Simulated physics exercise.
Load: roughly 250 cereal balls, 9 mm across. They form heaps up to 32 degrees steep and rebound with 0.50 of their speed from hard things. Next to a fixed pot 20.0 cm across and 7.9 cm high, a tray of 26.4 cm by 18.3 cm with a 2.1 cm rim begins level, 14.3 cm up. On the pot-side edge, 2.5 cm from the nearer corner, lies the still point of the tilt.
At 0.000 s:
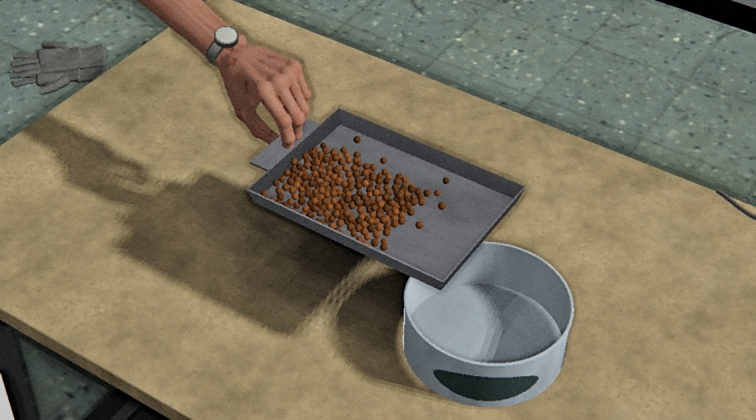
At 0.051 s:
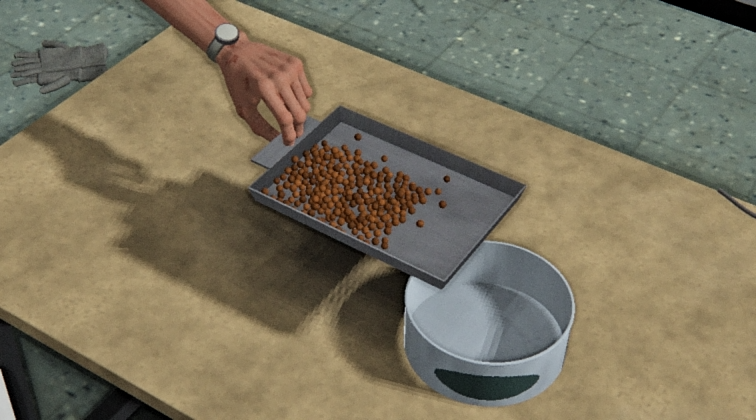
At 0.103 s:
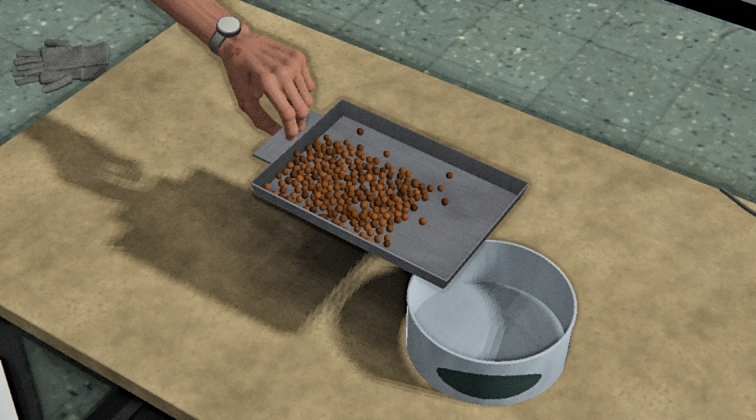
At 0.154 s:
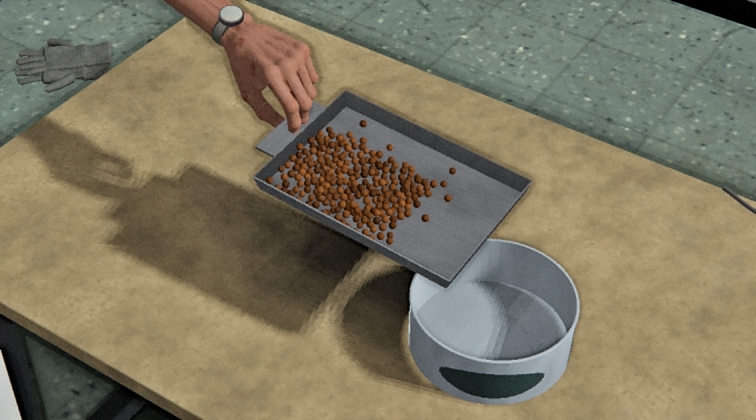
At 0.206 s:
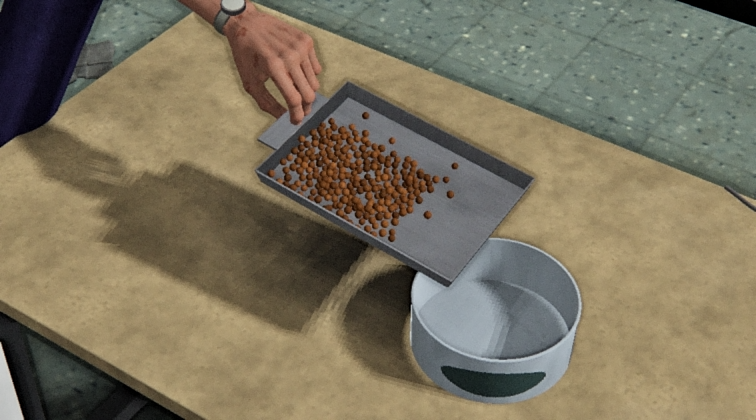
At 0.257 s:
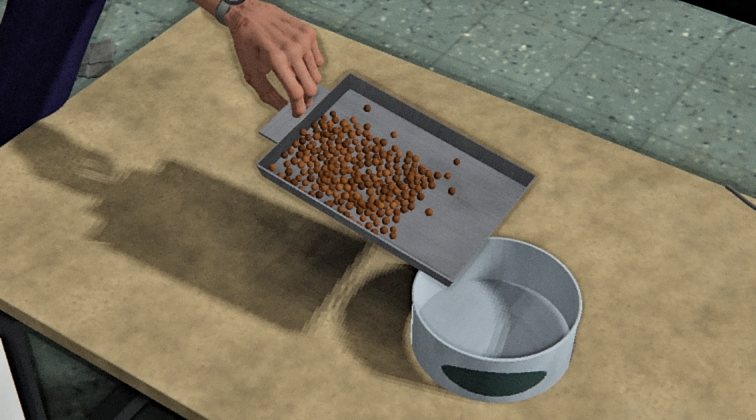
A grey rectangular tray holding a loose cluster of orange-brown balls sits over a tan tabletop, seen from above at an angle, with speckled green flooring behind. A watch-wearing hand is at its far left end, a pale round pot with a dark oval patch stands at lower right, and a grey glove lies upper left. The tray's hand-side end rises slightly, the balls barely shifting within it, as dark purple clothing enters at left.
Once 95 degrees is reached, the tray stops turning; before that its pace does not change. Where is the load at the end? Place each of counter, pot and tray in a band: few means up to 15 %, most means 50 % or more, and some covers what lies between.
Counter: Some; pot: Most; tray: Few.
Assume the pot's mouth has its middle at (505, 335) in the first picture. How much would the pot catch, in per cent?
95 %.
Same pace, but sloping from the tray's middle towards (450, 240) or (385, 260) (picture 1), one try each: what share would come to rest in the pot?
Estimate: Some 95 % and some 20 % respectively.
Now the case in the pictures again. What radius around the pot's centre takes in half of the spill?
Close to 16 cm, give or take.
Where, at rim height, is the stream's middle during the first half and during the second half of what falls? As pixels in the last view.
Early half: About (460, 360); late half: (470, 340).
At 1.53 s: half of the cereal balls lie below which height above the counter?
Roughly 22 centimetres, give or take.
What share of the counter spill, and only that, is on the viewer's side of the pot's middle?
Estimate: Close to 100 per cent of the pieces.
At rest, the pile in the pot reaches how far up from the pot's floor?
It gets to about 2.5 cm.
Then, at 1.02 s, tilt 50 degrees; the tray holds 100 %, the pot 0 %.
Then, at 1.53 s, tilt 76 degrees; the tray holds 95 %, the pot 5 %.
After 2.10 s, tilt 95 degrees; the tray holds 10 %, the pot 45 %.
By 2.9 s all is still; counter 40 %, pot 60 %, tray 0 %.
